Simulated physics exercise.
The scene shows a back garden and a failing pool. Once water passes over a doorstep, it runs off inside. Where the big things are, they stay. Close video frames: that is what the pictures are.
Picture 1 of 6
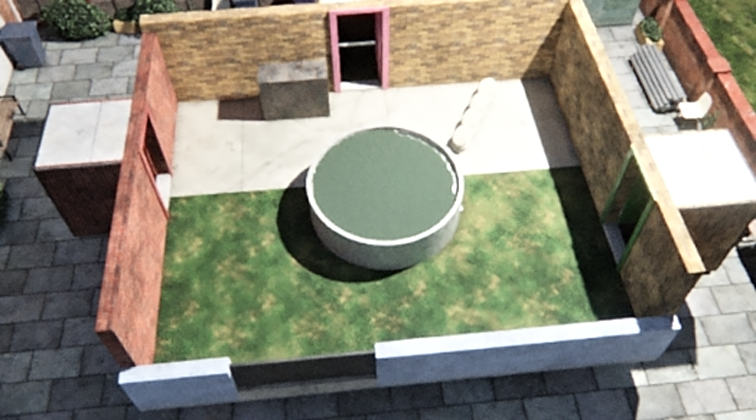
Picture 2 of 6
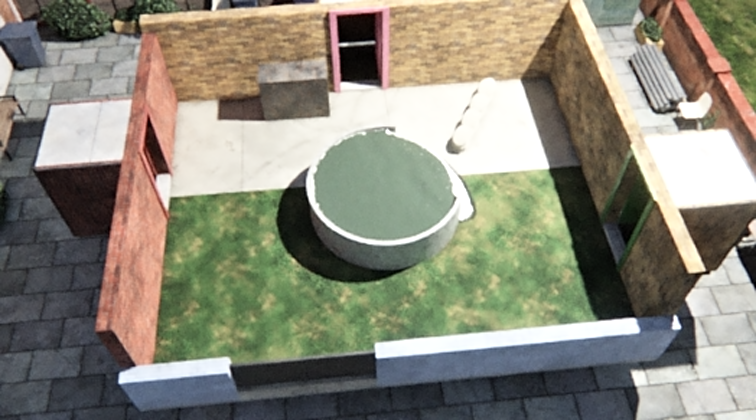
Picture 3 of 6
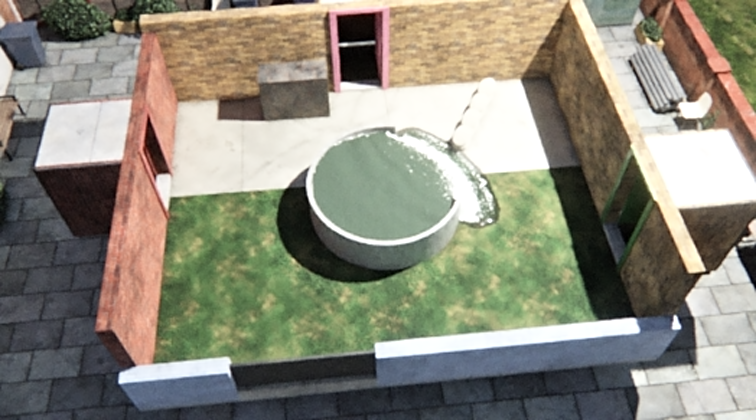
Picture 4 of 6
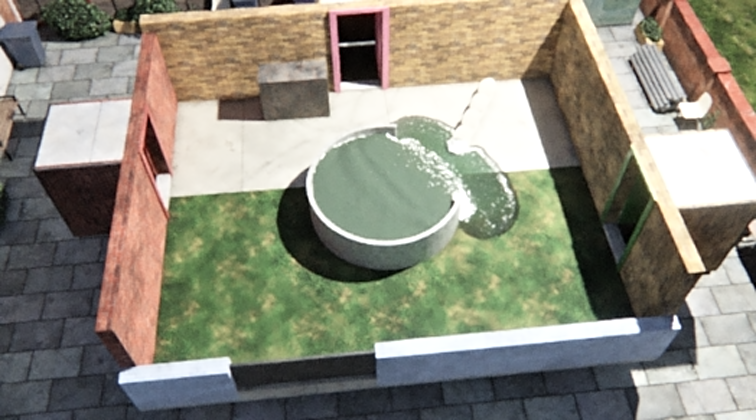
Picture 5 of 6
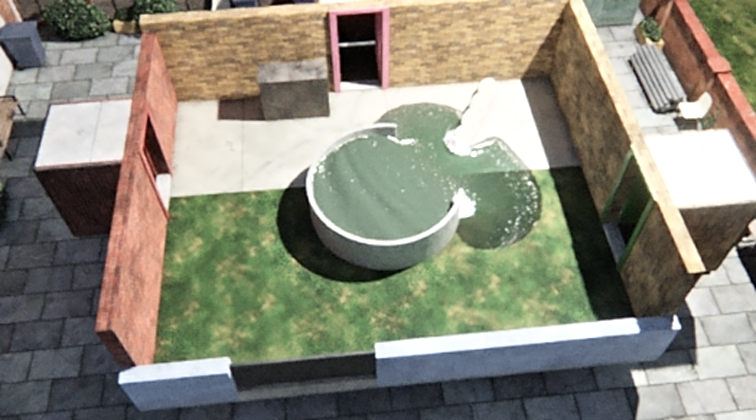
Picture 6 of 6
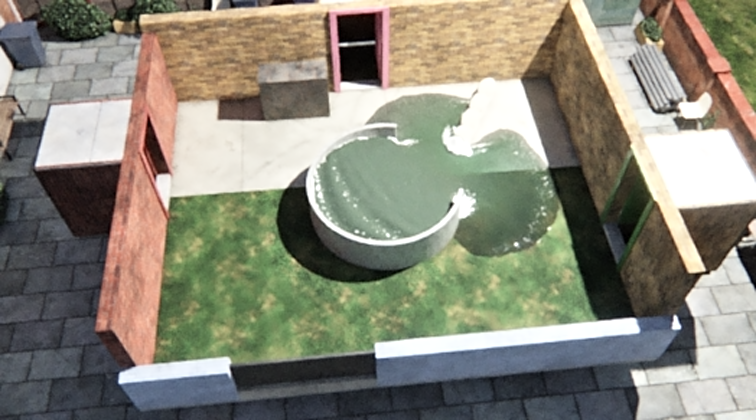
Green water pouring through the right side of a round garden pool, spreading over grass and pale paving within brick walls.
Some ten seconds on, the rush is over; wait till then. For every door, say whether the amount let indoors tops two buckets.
The red door will keep to two buckets. The green door will go over two buckets. The pink door will go over two buckets.
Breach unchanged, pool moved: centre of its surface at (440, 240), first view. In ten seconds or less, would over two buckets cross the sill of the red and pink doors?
From what I see, the red door remains below the mark and the pink door remains below the mark too.
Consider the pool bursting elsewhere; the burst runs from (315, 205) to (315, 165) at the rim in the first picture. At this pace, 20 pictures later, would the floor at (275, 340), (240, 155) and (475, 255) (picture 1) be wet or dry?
Respectively: Drenched, drenched and parched.
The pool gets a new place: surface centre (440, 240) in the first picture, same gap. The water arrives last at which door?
The door meant here is the red door.
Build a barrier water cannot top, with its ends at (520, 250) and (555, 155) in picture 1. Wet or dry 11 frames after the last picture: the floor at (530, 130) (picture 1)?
Submerged.
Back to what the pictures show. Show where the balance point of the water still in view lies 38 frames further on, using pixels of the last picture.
The water's centre sits above (456, 198).
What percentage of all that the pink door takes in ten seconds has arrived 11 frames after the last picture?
Estimate: Some 0 per cent.
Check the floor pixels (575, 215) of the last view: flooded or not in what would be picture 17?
Verdict: Awash.
A moment on, water covers 30 % of the floor; the red door not reached, the green door not reached, the pink door wet at the sill, nothing in.
Next, water covers 35 % of the floor; the red door not reached, the green door wet at the sill, nothing in, the pink door under two buckets in.
Then, water covers 45 % of the floor; the red door not reached, the green door over two buckets in, the pink door under two buckets in.
Later, water covers 75 % of the floor; the red door wet at the sill, nothing in, the green door over two buckets in, the pink door over two buckets in.
In the end, water covers 95 % of the floor; the red door wet at the sill, nothing in, the green door far over two buckets in, the pink door far over two buckets in.
